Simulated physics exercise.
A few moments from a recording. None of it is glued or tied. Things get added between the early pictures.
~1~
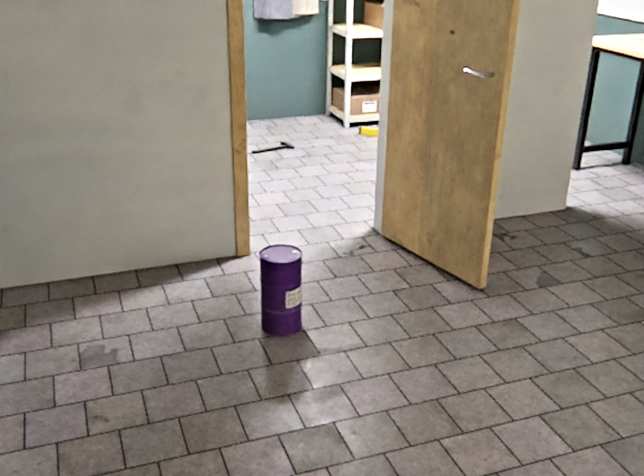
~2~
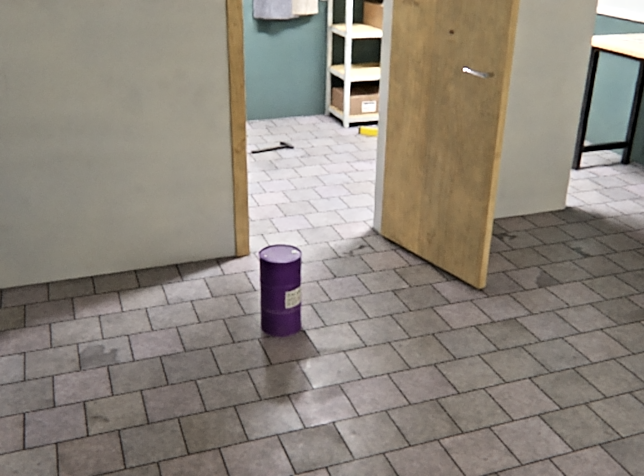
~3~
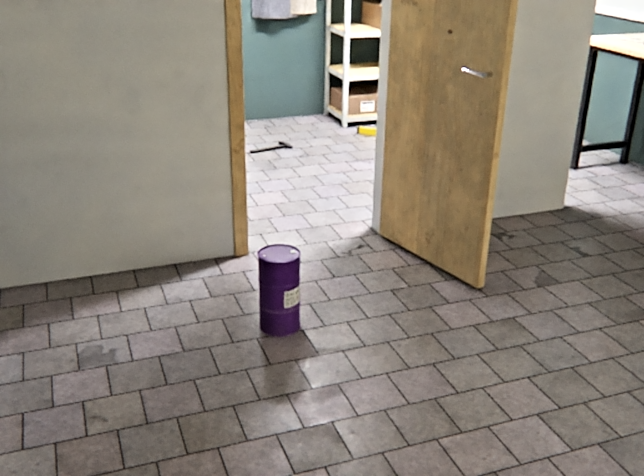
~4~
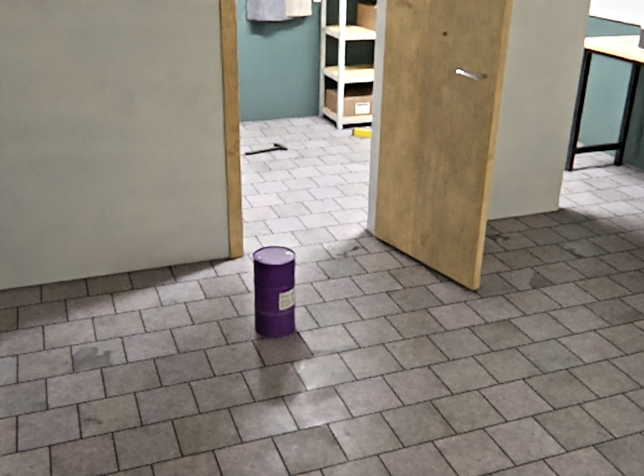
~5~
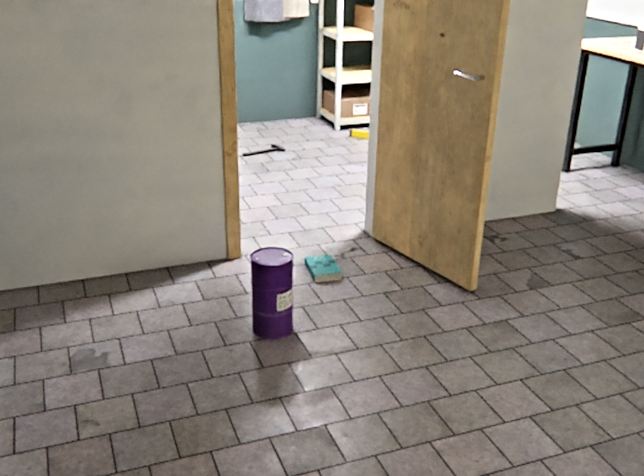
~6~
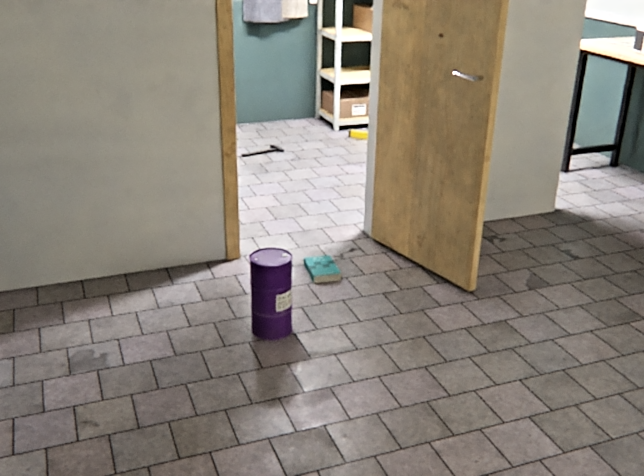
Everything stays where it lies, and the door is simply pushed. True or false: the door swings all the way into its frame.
True.
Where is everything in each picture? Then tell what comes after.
The first picture shows door wide open and still; purple canister (281, 291).
The second picture shows door wide open and still; purple canister (281, 291).
The third picture shows door wide open and still; purple canister (279, 290).
The fourth picture shows door wide open and still; purple canister (275, 292).
The fifth picture shows door wide open and still; purple canister (272, 293).
The sixth picture shows door wide open and still; turquoise book (322, 269); purple canister (271, 294).
Then, 1.00 s past the last view, open by 60°.
Then, 1.40 s past the last view, open by 31°; turquoise book displaced about its own width near (296, 260).
Then, 1.70 s past the last view, open by 8°; turquoise book displaced well along near (275, 247).
Finally, open by 0°; moved from the start, turquoise book; purple canister still in place. Final places as the last picture's camera would see them, turquoise book near (266, 236).
